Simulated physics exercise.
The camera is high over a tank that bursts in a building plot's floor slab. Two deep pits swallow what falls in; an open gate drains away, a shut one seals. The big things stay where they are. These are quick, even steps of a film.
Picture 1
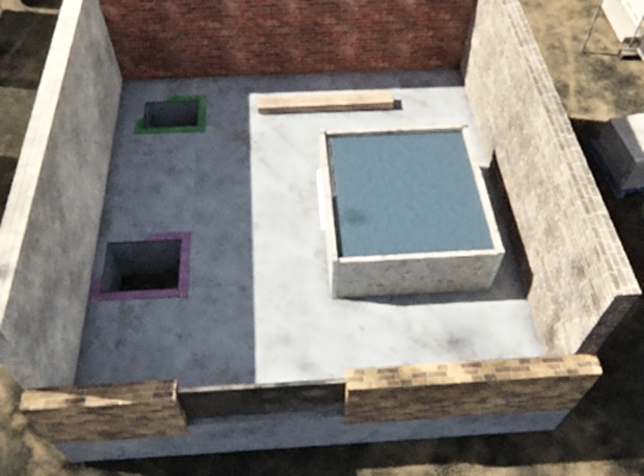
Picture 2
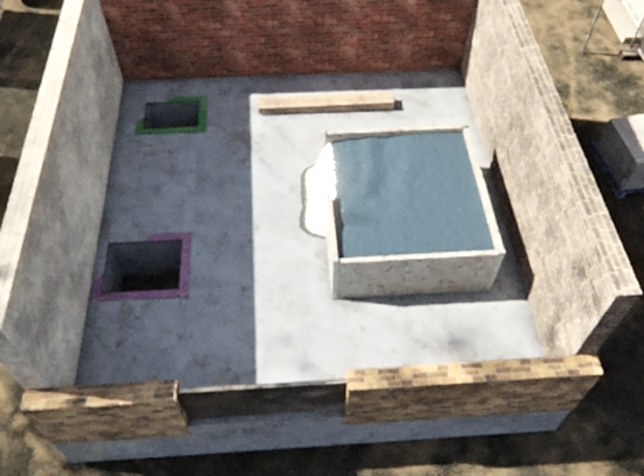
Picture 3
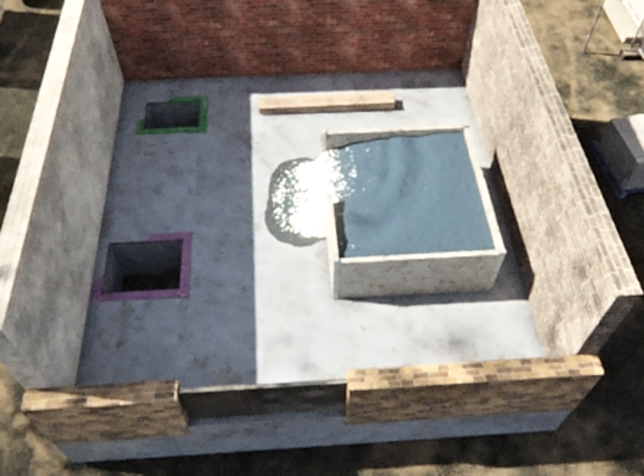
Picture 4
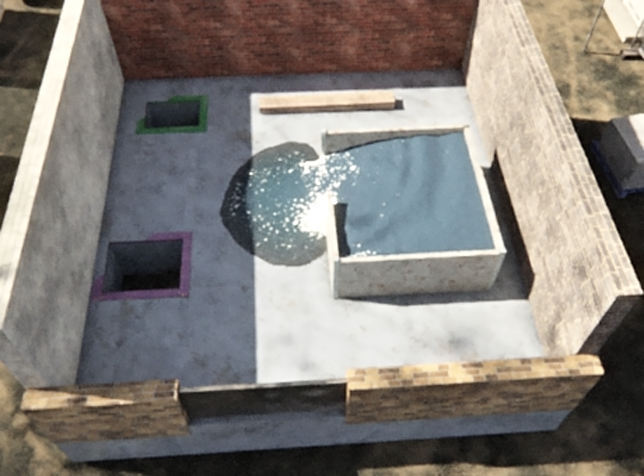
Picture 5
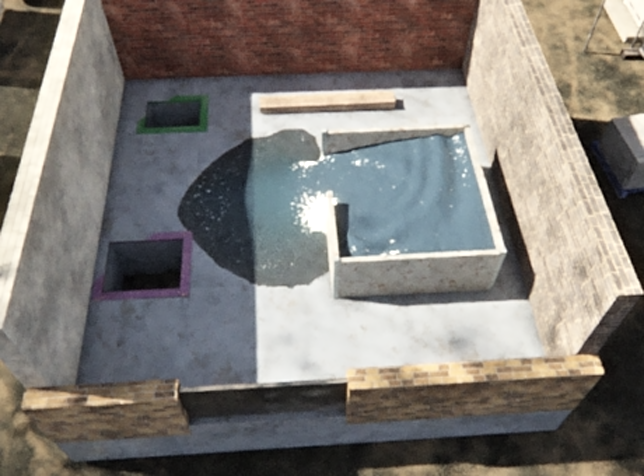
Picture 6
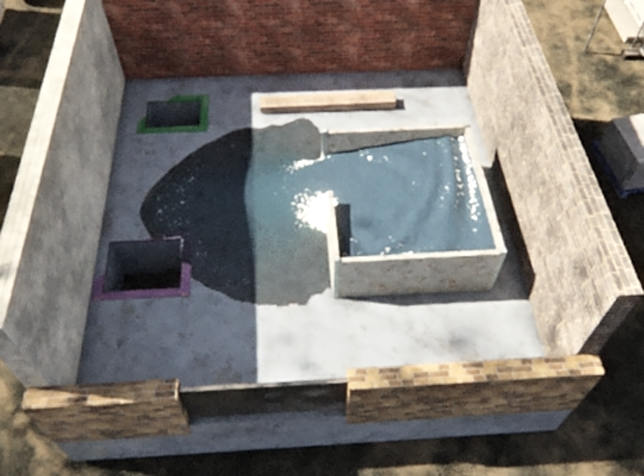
At the start, still water fills a pale tank inside a walled plot with two pits in its floor. Water then bursts through the tank's left side and spreads left across the slab in a widening, glittering pool, reaching the purple-edged pit as the level in the tank drops.
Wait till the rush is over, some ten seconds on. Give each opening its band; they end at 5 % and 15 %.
The gate takes not even 5 %; the purple pit takes above 15 %; the green pit takes above 15 %.
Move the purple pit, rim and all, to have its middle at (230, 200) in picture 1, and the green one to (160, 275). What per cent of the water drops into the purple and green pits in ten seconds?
Parts in a hundred: Purple 50, green 14.
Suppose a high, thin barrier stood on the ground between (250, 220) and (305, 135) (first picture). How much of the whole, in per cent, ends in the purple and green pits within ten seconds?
In per cent: Purple 25, green 2.
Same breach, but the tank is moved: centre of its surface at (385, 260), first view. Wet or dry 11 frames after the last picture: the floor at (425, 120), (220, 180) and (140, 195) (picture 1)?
In turn: No water, covered, wet.
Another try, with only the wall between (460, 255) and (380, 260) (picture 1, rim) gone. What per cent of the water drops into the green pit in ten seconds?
Roughly, in per cent: Green 6.
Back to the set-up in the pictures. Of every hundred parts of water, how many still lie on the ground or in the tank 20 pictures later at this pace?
Roughly 72 per cent.
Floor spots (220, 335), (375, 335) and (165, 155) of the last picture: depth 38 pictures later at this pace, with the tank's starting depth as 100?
About 2, 2 and 14 per cent.
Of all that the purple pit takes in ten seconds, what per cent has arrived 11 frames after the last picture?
Close to 25 %.
A moment on, water covers 35 % of the floor; the gate 0 %, the purple pit 2 %, the green pit 1 %.
Next, water covers 45 % of the floor; the gate 0 %, the purple pit 7 %, the green pit 4 %.
Then, water covers 45 % of the floor; the gate 0 %, the purple pit 15 %, the green pit 13 %.
Later, water covers 70 % of the floor; the gate 0 %, the purple pit 24 %, the green pit 24 %.
In the end, water covers 85 % of the floor; the gate 0 %, the purple pit 32 %, the green pit 30 %.
